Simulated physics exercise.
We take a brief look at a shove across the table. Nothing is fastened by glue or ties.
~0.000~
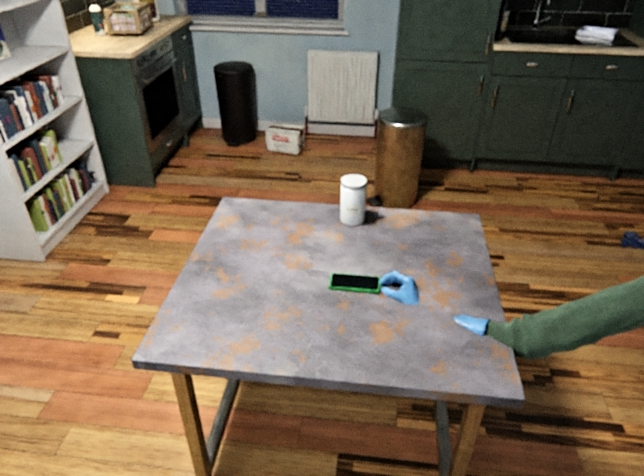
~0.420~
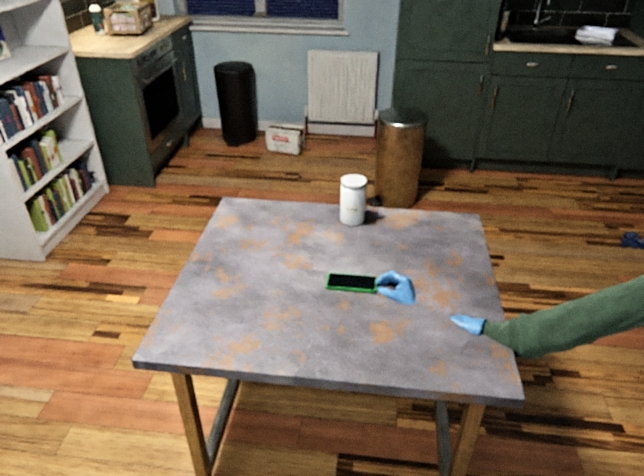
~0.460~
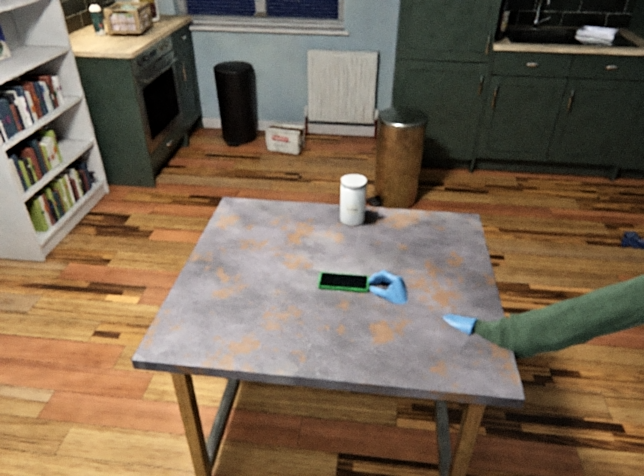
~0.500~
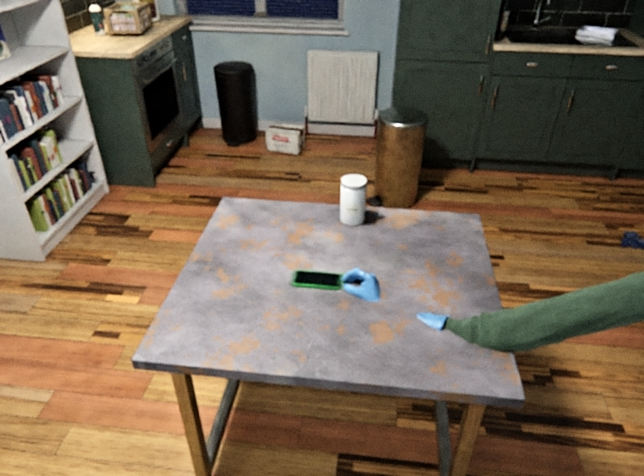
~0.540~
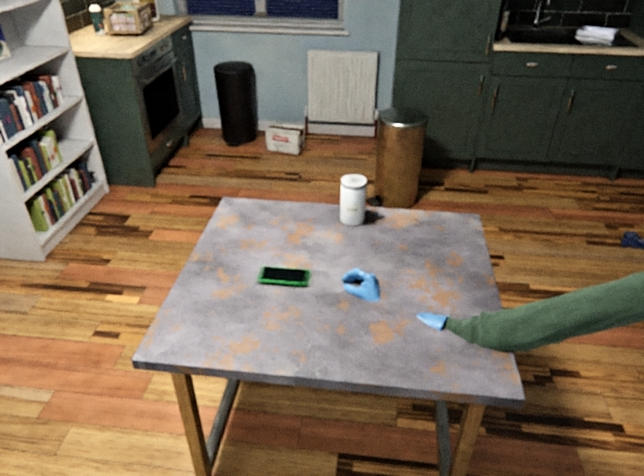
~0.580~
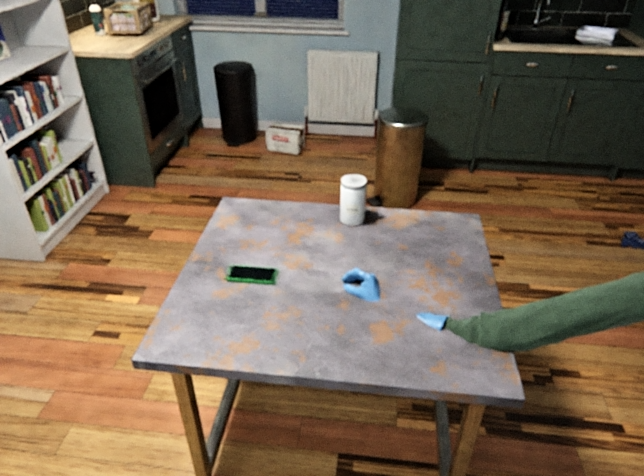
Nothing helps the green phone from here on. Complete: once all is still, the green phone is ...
Off the table.
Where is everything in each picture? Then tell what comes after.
Under the hand; green phone (355, 283), in the first frame.
Under the hand; green phone (351, 283), in the second frame.
Under the hand; green phone (344, 282), in the third frame.
Green phone (318, 280), in the fourth frame.
Green phone (284, 276) shifted about its own width, in the fifth frame.
Green phone (252, 274) shifted about its own width, in the sixth frame.
After 0.68 s, green phone shifted well along near (184, 268).
After 0.88 s, green phone now off the table.
After 0.98 s, things are still on the move.
After 1.18 s, as before.
In the end (1.3 s), off the table, green phone.
